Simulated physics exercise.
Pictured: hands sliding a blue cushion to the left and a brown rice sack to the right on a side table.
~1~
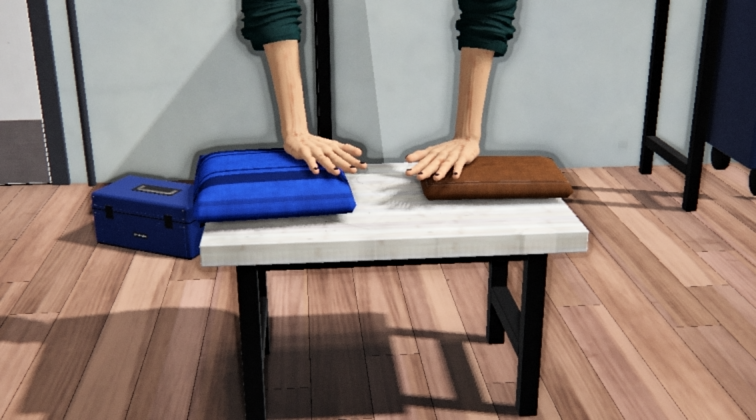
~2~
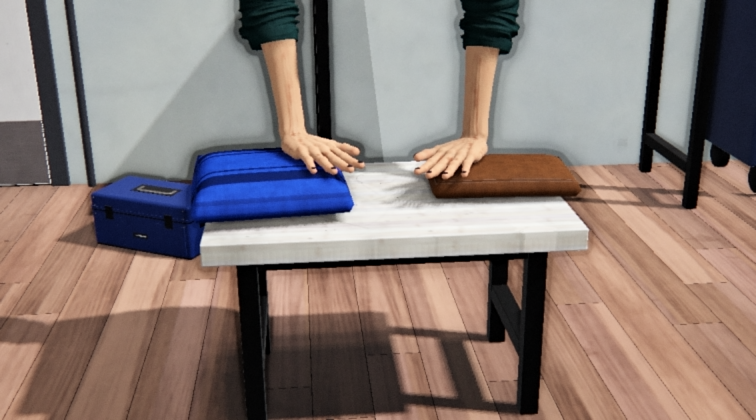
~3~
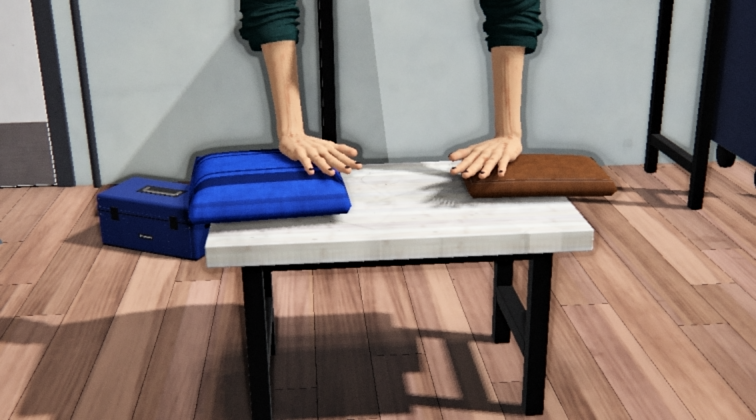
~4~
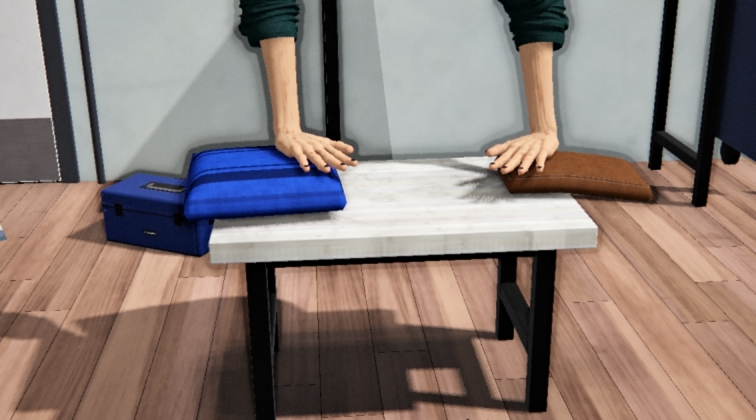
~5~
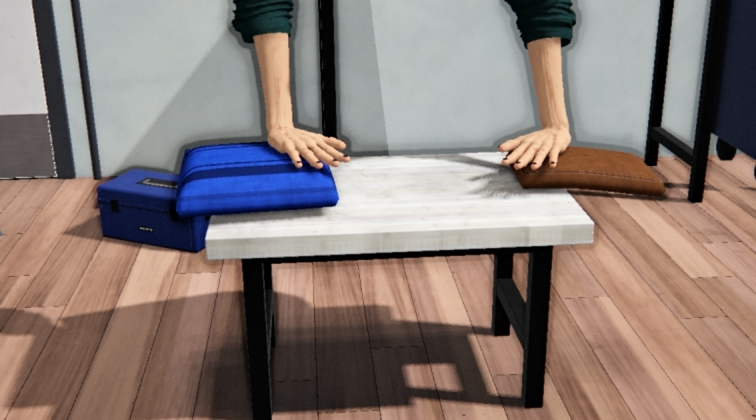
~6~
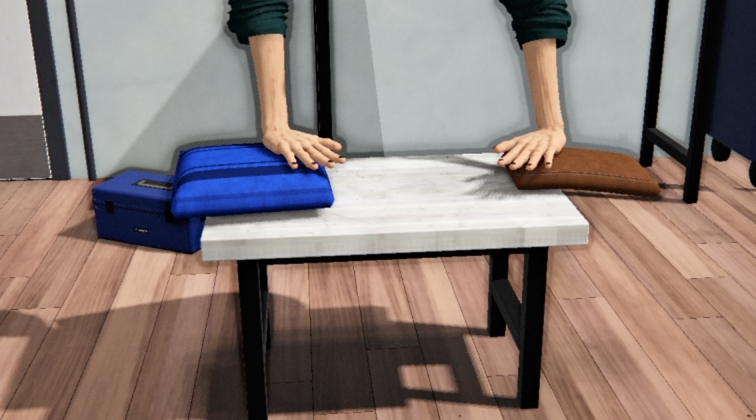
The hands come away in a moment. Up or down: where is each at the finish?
At the finish, the blue cushion is still up, the brown rice sack has fallen.
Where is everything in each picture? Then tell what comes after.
The first picture shows cushion tip (198, 200); rice sack tip (563, 184).
The second picture shows cushion tip (196, 201); rice sack tip (572, 183).
The third picture shows cushion tip (194, 202); rice sack tip (607, 183).
The fourth picture shows cushion tip (190, 199); rice sack tip (642, 188).
The fifth picture shows cushion tip (182, 195); rice sack tip (654, 183).
The sixth picture shows cushion tip (177, 196), a small part past the edge; rice sack tip (649, 184), well over half past the edge.
Then, 0.40 s after the last picture, cushion lying still; rice sack falling near (570, 281).
Then, 0.68 s after the last picture, cushion lying still; rice sack on the floor near (586, 332).
At rest, cushion lying still; rice sack on the floor near (589, 336). The blue cushion stays up there and the brown rice sack tips over and falls.
